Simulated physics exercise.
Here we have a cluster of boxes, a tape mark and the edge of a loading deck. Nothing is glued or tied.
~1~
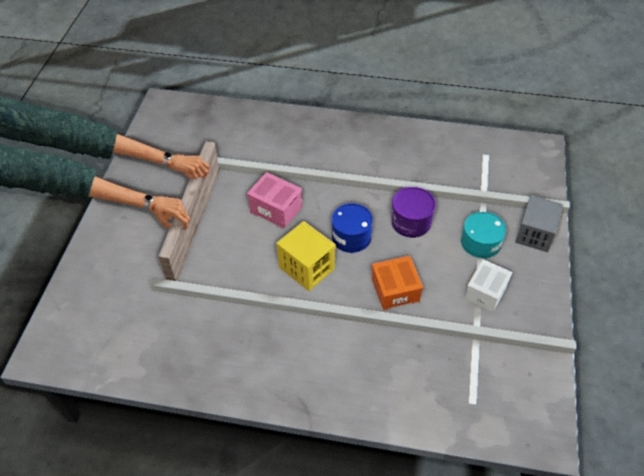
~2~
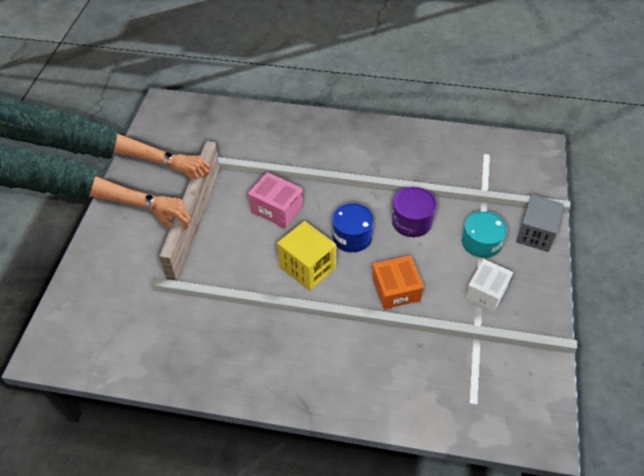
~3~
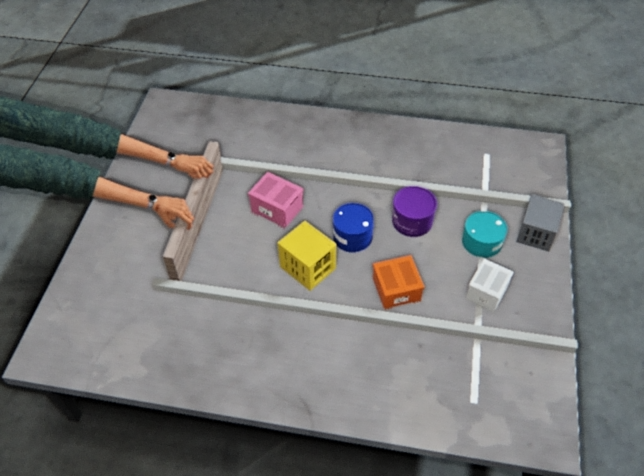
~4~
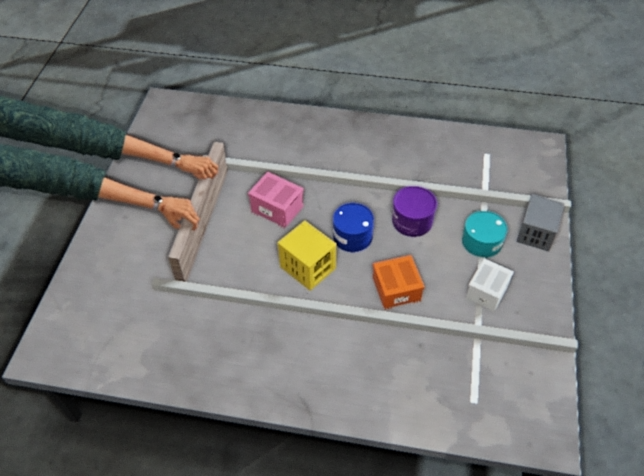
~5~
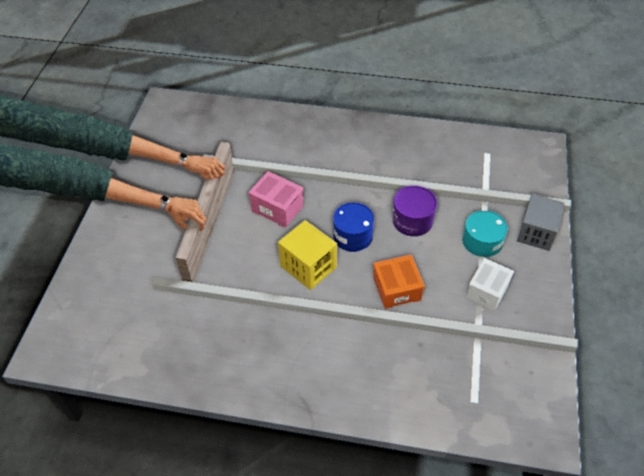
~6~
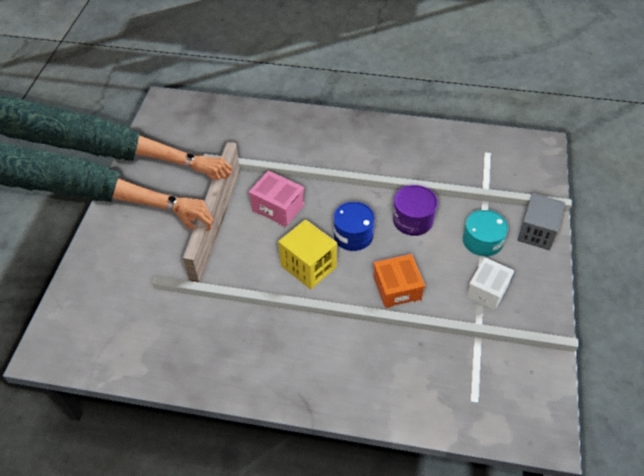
A wooden plank, gripped by two hands in dark green sleeves, starts at the left end of two pale rails on a grey deck. The hands slide it slowly a short way right, closing the gap to the pink crate, while the colourful boxes and canisters stay put.
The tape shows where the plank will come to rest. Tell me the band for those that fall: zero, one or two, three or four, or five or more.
Outcome: The number that fall off is one or two.
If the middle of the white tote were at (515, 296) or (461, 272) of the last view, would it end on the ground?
The white tote tumbles off; stays on.
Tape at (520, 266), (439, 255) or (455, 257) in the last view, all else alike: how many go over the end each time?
Try by try, 5, 0 and 0.
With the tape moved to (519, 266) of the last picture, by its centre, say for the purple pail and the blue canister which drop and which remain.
The purple pail drops off; the blue canister stays on.
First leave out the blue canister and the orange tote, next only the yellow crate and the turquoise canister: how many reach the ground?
It would be 1 and 1.
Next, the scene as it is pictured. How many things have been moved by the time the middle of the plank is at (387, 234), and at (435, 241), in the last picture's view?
6 and 8.
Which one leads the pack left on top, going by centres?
That is the turquoise canister.
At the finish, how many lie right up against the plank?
The number is 3.
Soon after, none off yet; grey crate at rest near (541, 222); white tote at rest near (490, 285); turquoise canister at rest near (485, 233).
Then, none off yet; grey crate moved a little near (561, 223); white tote moved about its own width near (529, 287); turquoise canister moved about its own width near (535, 248).
By the end, the number that fall off is one or two; fallen, white tote and grey crate.
